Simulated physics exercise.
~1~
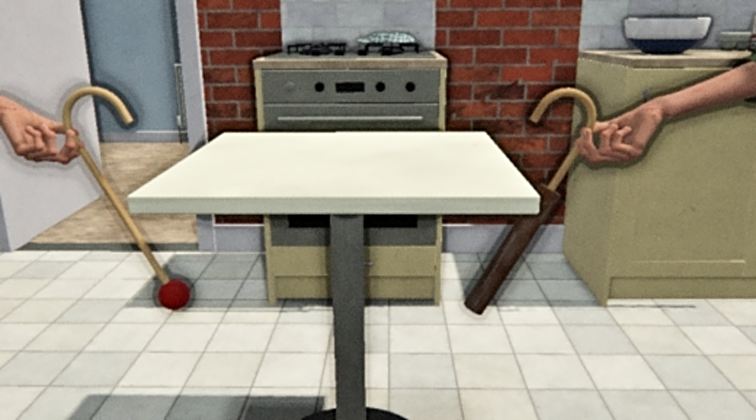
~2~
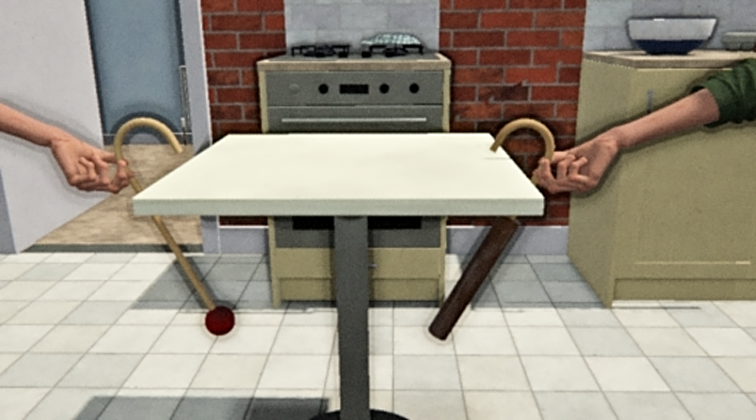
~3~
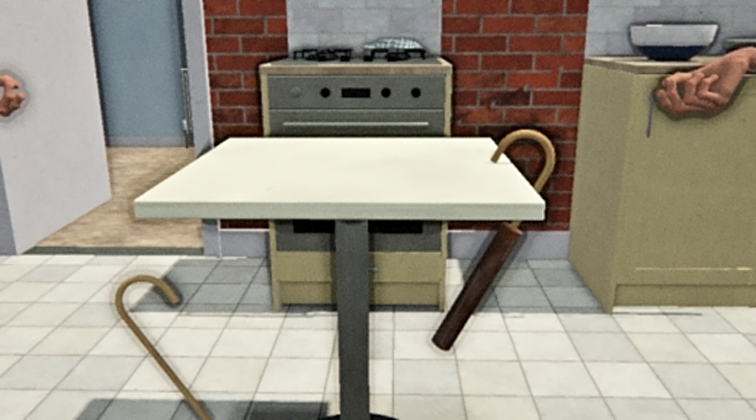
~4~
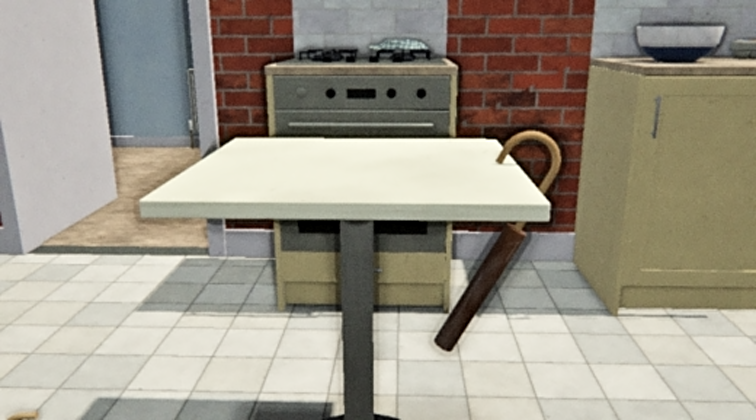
Two hands bringing hooked handles to a table's edges and letting go, the red-tipped one falling, the brown umbrella staying hooked.
